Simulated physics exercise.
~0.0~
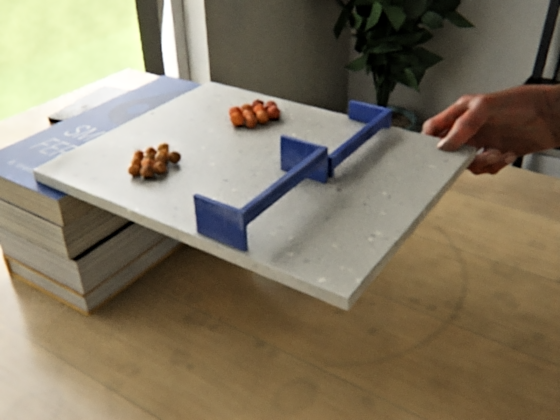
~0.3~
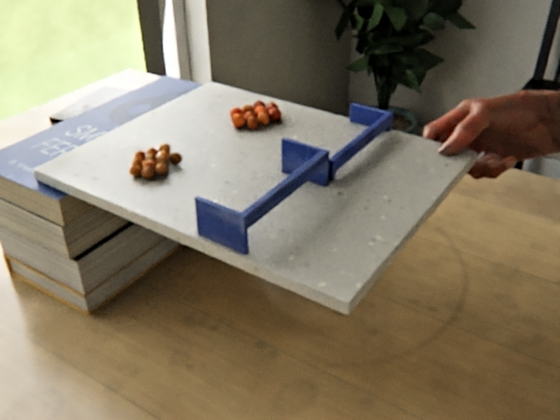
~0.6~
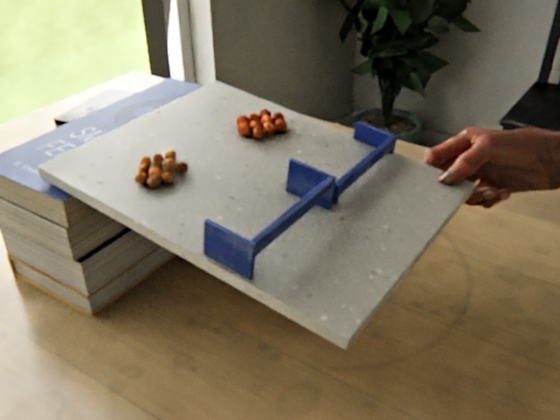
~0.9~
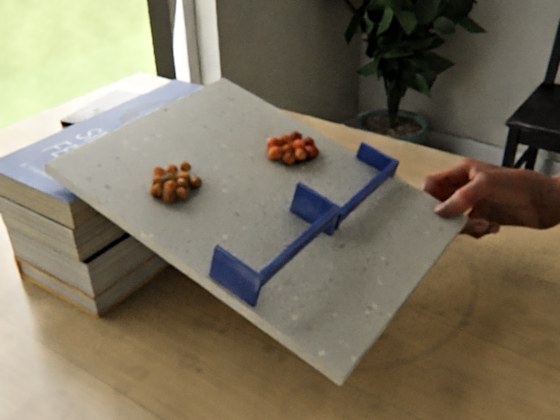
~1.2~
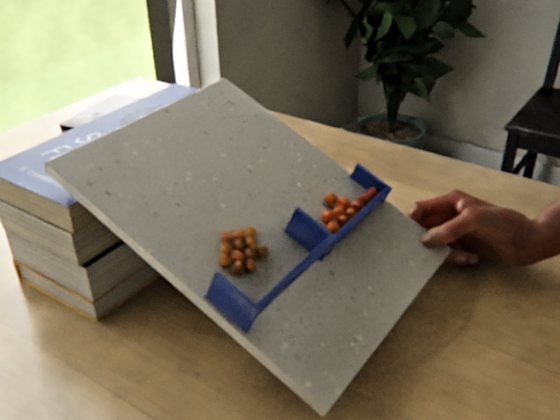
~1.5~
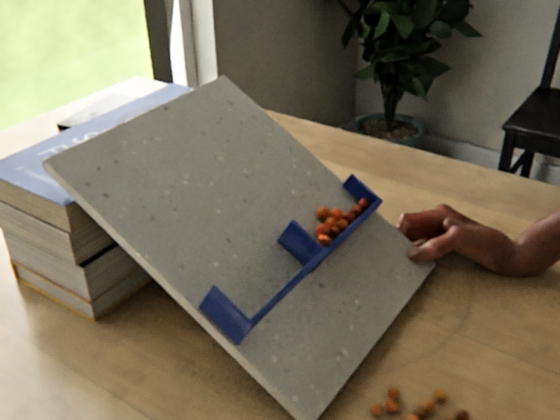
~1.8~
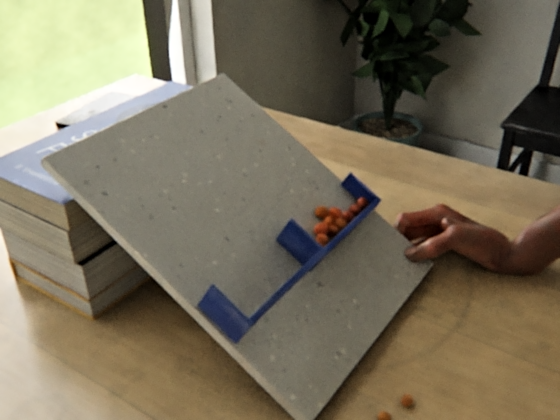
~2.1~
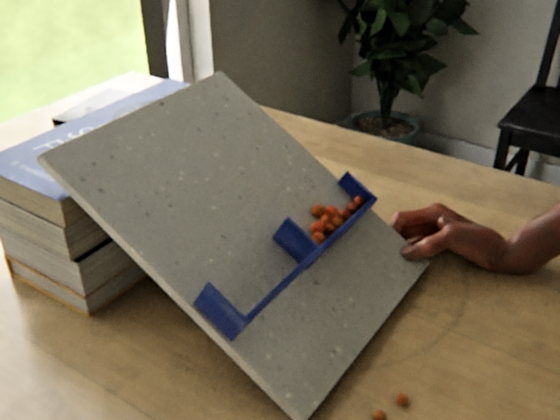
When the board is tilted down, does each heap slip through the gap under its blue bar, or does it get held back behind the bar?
The nearer heap slips through the gap and ends up off the board, while the farther heap cannot fit through and stays behind its blue bar.
